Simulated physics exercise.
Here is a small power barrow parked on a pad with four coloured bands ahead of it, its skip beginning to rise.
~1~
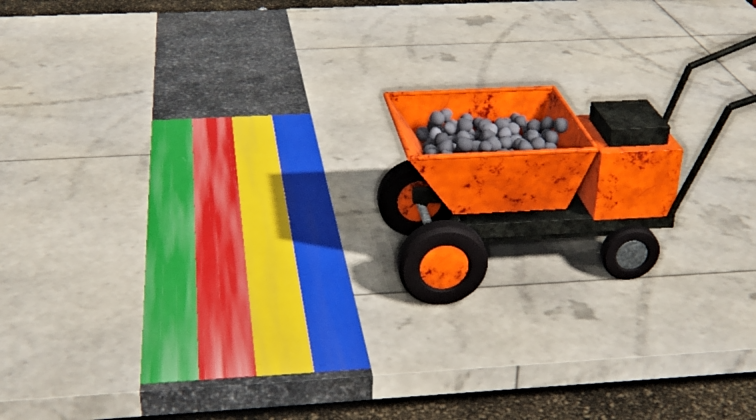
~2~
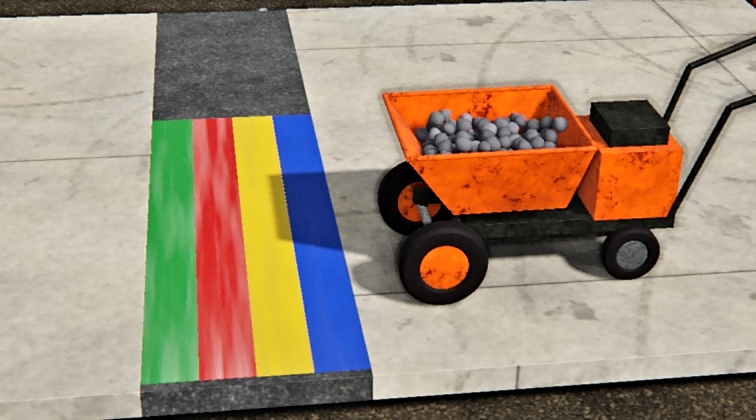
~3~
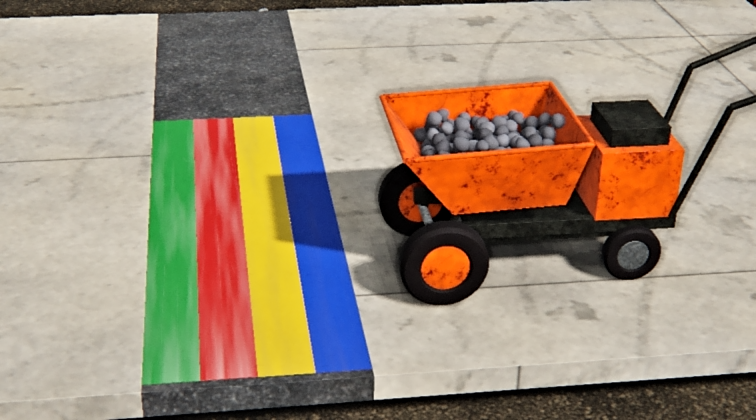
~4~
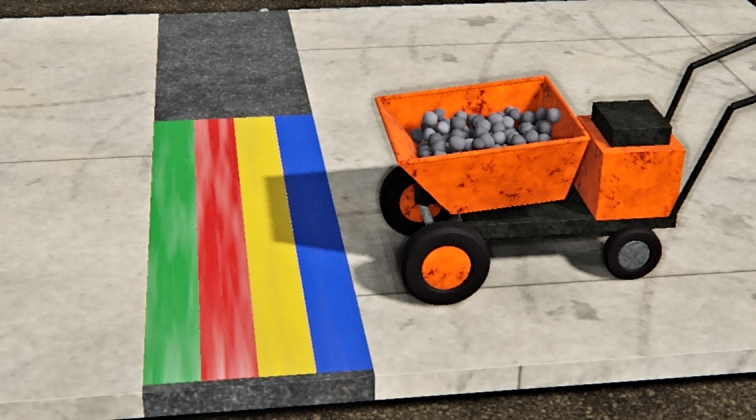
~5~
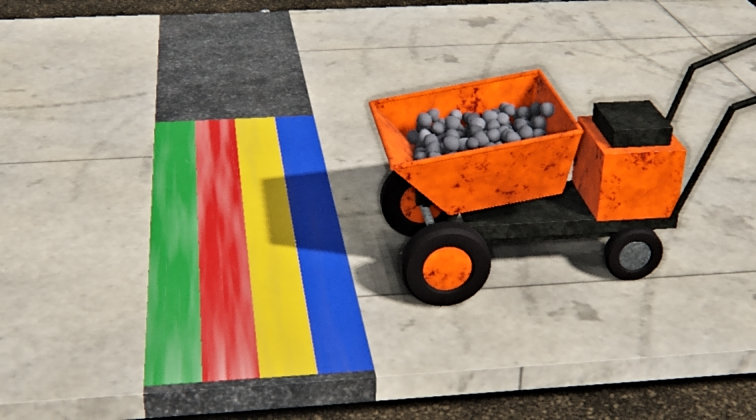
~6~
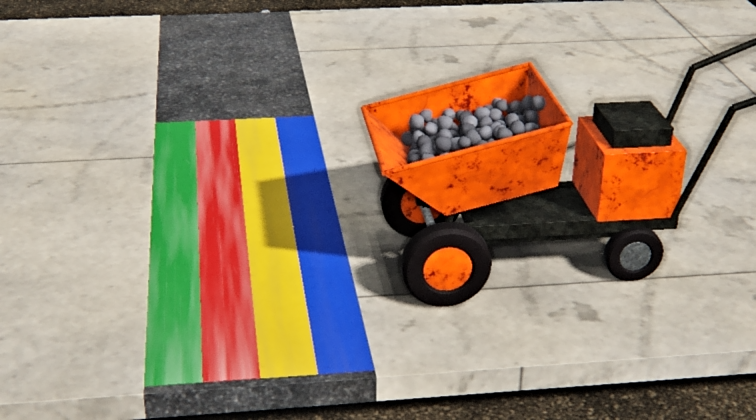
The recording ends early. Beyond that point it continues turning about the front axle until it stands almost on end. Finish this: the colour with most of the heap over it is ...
... Yellow.
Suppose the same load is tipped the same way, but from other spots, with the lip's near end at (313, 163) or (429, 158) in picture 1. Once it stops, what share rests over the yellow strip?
It works out to 0 per cent in the first case and 30 per cent in the second.
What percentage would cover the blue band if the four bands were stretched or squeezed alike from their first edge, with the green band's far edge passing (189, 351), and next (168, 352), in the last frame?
Roughly 10 per cent, then roughly 10 per cent.
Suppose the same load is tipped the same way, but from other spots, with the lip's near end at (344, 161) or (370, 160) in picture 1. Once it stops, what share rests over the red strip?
First try: Some 40 %; second try: 40 %.
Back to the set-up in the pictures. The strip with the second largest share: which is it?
In second place: Red.
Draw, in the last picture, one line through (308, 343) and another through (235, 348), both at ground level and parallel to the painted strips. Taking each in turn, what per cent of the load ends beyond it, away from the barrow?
80 % and 30 %.
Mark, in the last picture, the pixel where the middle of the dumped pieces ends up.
Near (264, 270), more or less.
Just after the last frame, skip tipped steeply; every one in the skip.
A moment on, skip tipped right over; almost all in the skip; just a few over the blue strip; about a tenth over the yellow strip.
Further on, skip tipped right over; roughly a third in the skip; just a few over the blue strip; roughly a third over the yellow strip; roughly a quarter over the red strip; about a tenth over the green strip; just a few off the paint.
When it is over, skip tipped right over; about a tenth in the skip; about a tenth over the blue strip; roughly a third over the yellow strip; roughly a quarter over the red strip; about a tenth over the green strip; about a tenth off the paint.
